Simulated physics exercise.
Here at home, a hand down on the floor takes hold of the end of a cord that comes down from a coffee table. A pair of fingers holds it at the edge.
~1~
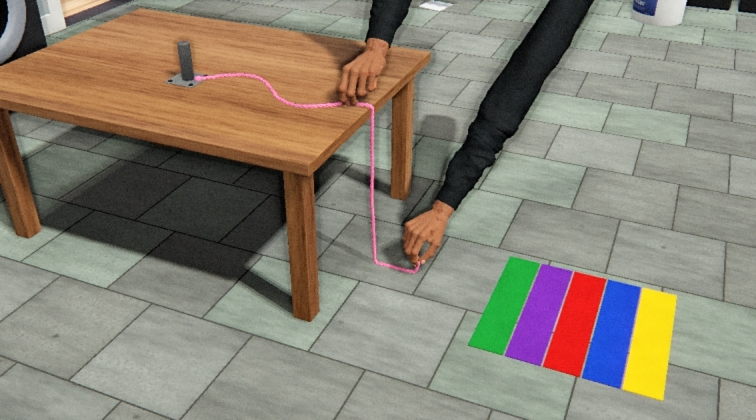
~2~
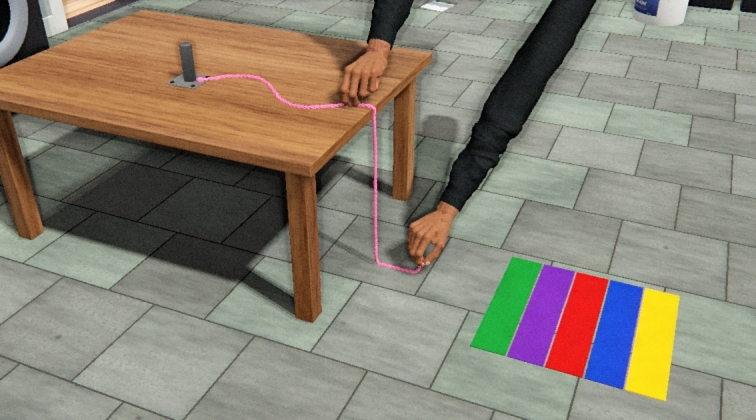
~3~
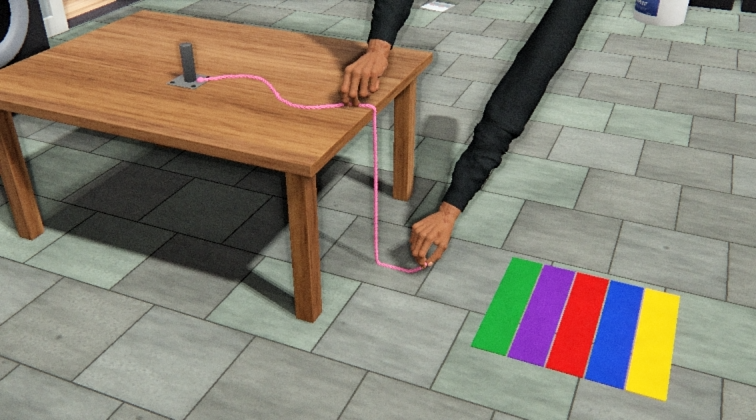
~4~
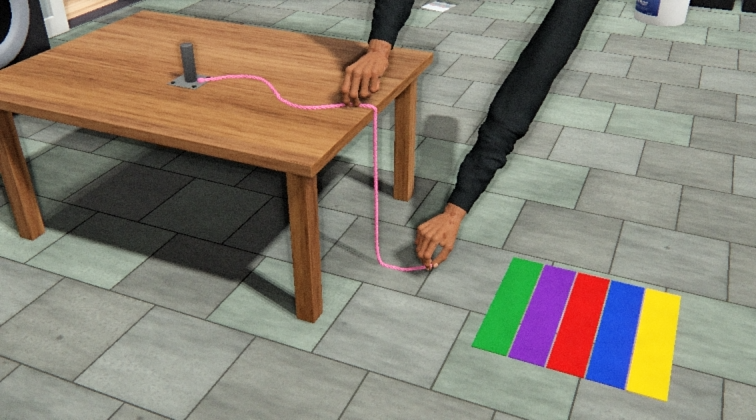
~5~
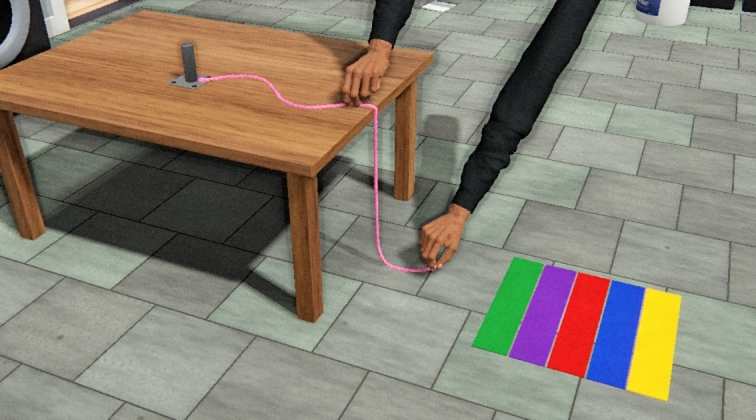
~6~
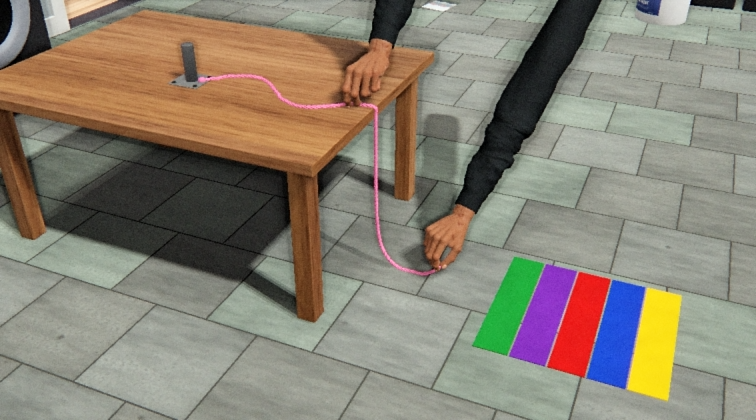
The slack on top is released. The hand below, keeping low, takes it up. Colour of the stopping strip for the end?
Red.
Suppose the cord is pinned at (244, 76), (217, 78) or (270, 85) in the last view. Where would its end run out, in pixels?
Going through the three tries, you get (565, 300), (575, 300) and (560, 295).
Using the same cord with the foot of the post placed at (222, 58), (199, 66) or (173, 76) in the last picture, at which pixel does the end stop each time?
Taking the tries in turn, you get (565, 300), (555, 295) and (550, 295).
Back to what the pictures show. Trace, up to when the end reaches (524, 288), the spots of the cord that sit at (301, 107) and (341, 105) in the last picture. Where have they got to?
(334, 101) for the first, (369, 109) for the second.
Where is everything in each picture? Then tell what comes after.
In the first frame, end (419, 262); green (493, 332); purple (529, 342); red (567, 352); blue (606, 363); yellow (646, 374).
In the second frame, end (423, 263); cord through (229, 76) (274, 91) (324, 107) (375, 133) (375, 198) (376, 257).
In the third frame, end (426, 264).
In the fourth frame, end (431, 266); cord through (230, 77) (275, 92) (325, 107) (375, 133) (376, 198) (378, 257).
In the fifth frame, end (436, 266).
In the sixth frame, end (440, 267); cord through (231, 76) (276, 91) (326, 107) (376, 132) (376, 197) (387, 257).
Soon after, end near (524, 288); over green.
After that, end near (561, 297); over purple.
At the stop, end near (585, 303); over red. It gets as far as the red strip.
